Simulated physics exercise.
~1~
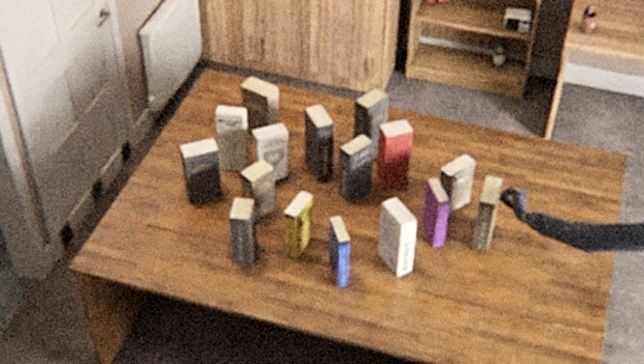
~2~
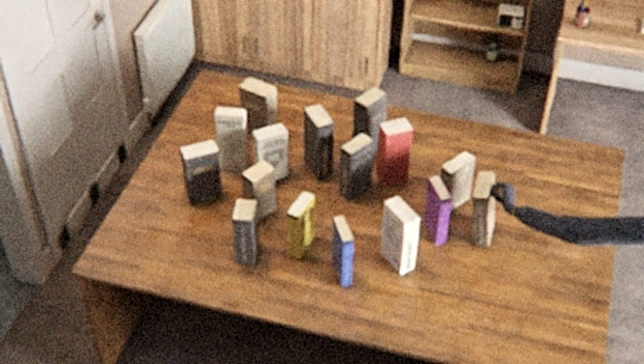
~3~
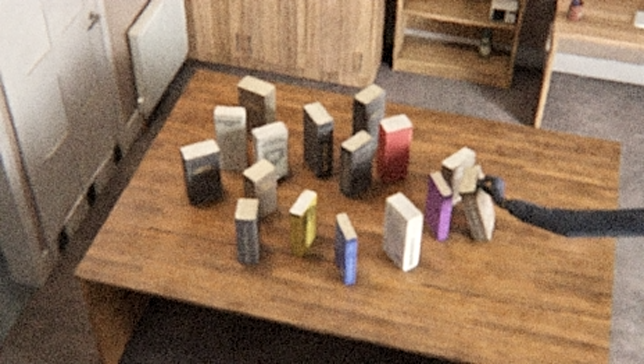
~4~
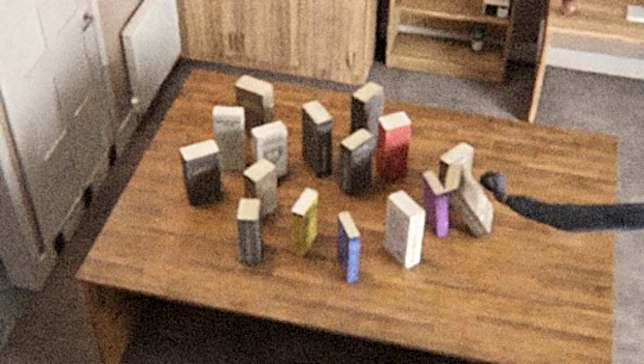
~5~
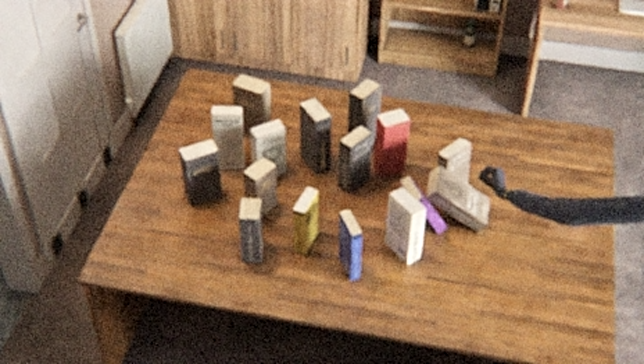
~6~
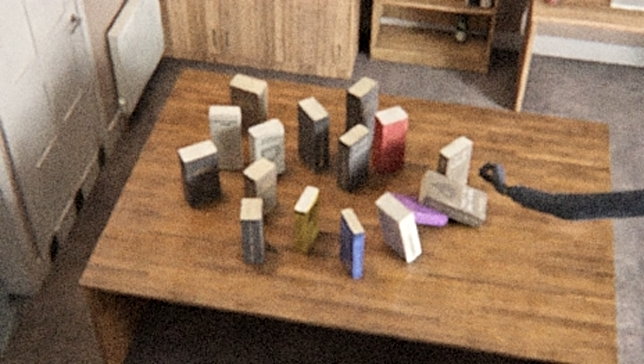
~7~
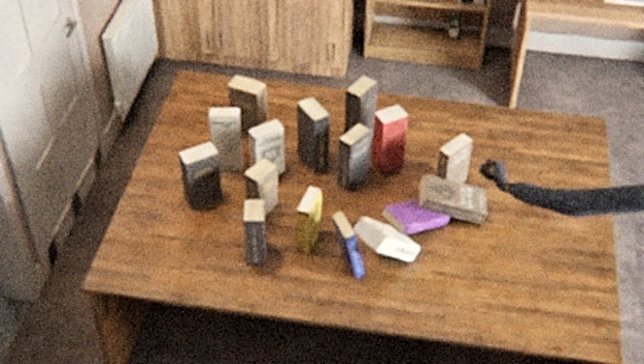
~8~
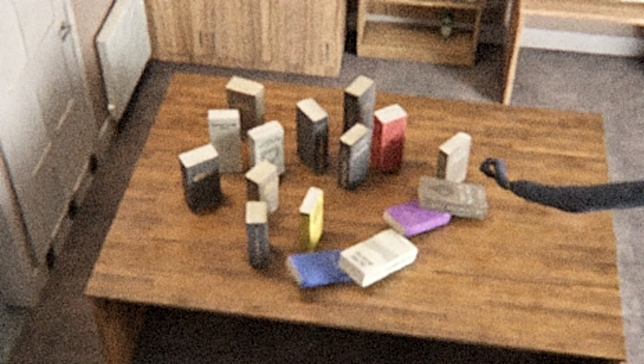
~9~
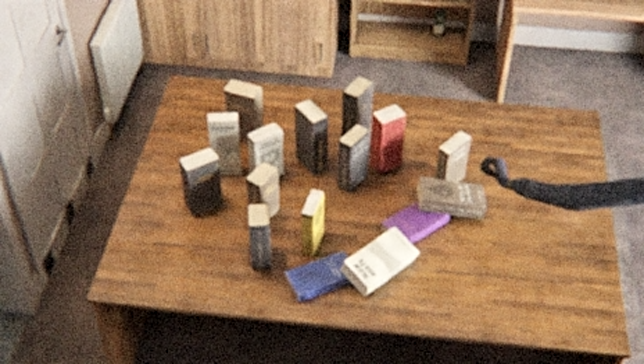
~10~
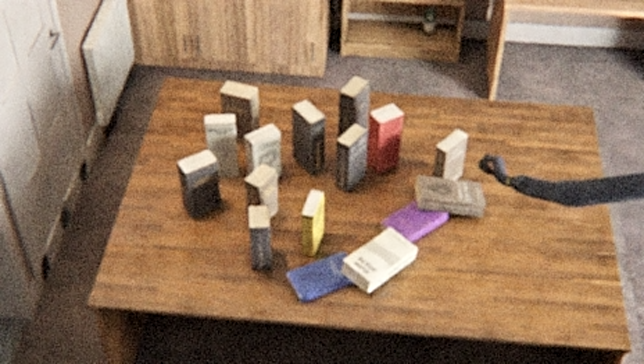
A dark arm tips a book leftward, toppling purple, white and blue books in turn.
